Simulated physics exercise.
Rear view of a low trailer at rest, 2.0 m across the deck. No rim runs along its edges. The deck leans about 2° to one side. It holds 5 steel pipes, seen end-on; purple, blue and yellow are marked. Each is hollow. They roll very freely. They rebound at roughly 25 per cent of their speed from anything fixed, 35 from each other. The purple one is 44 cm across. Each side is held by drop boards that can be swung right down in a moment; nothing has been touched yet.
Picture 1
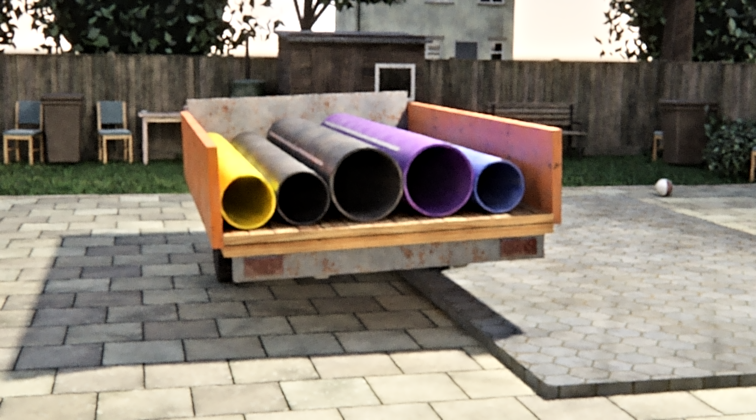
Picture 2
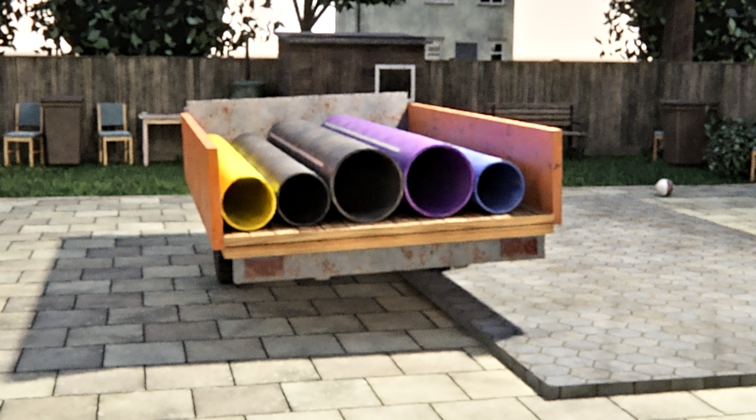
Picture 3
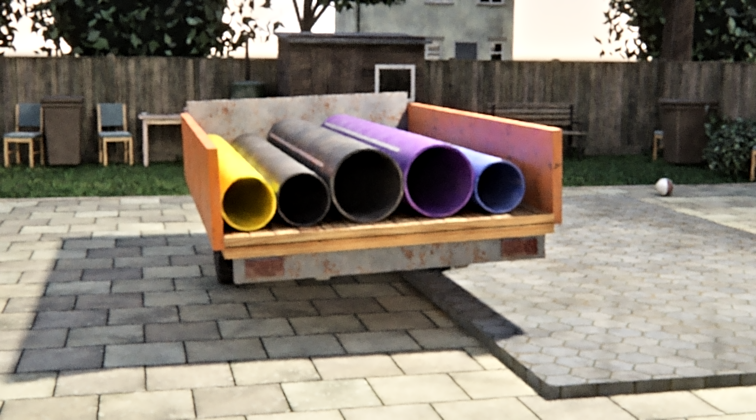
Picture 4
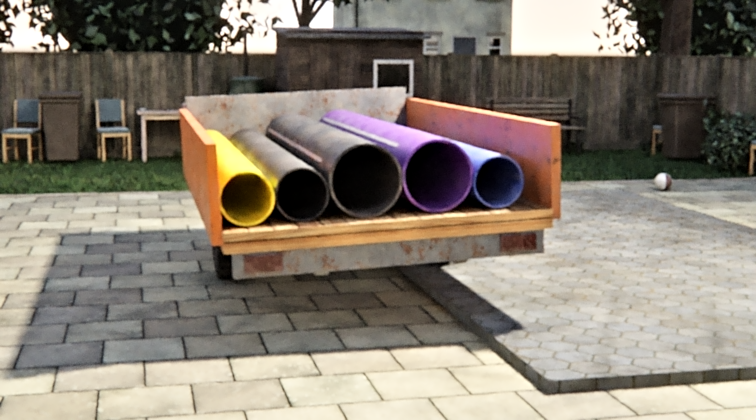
In a paved yard, five hollow pipes lie side by side on a motionless trailer.
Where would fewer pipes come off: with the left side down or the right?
Go for the right-hand side: 0 against 5.
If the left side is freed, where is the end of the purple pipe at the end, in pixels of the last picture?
Near (56, 314).
Side on the left freed, after 2.2 s, purple is on the deck, 90 cm from the left edge, rolling left; blue is on the deck, 65 cm from the right edge, rolling left; yellow is down on the left; 1 of 5 is off.
Side on the left freed, at the end, purple is down on the left; blue is on the ground to the left; yellow is on the ground to the left; 5 of 5 are off.
Side on the right freed, after 0.7 s, purple is on the deck, 65 cm from the right edge; blue is on the deck, 30 cm from the right edge; yellow is on the deck, 15 cm from the left edge; 0 of 5 are off.
Side on the right freed, at the end, purple is on the deck, 65 cm from the right edge; blue is on the deck, 30 cm from the right edge; yellow is on the deck, 15 cm from the left edge; 0 of 5 are off.
